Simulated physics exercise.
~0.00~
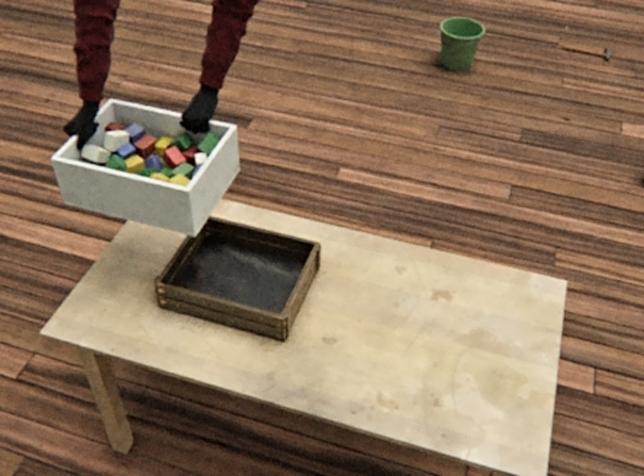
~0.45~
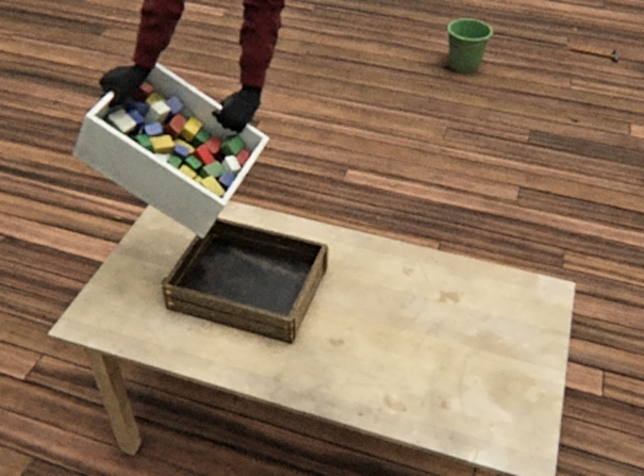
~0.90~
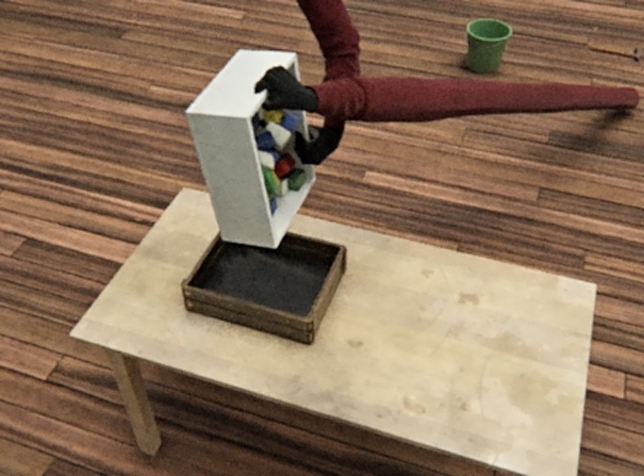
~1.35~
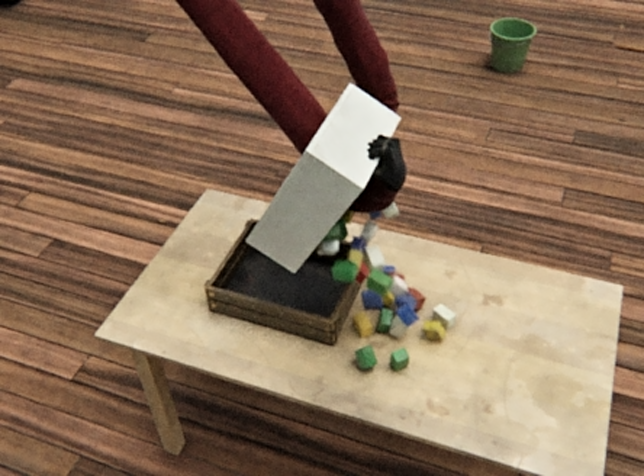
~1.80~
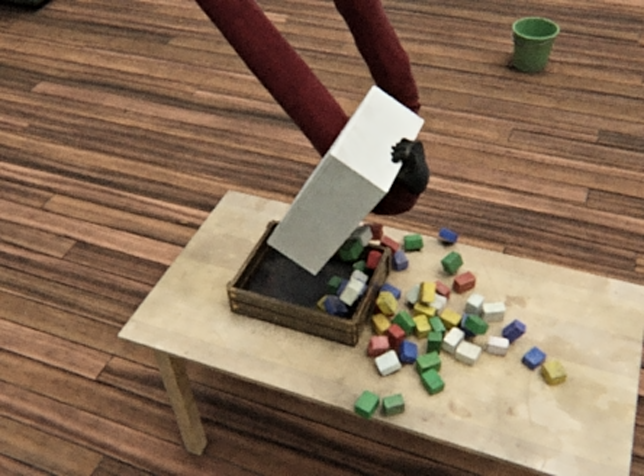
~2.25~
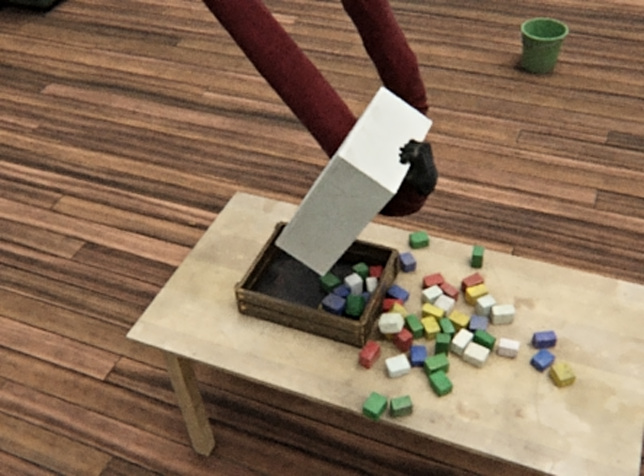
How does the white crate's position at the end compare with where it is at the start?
At the start the white crate is held with its open top facing up, at the upper left of the view and behind the tray. By the end it is farther right in the view, tipped steeply over the tray with its opening turned down to the right.
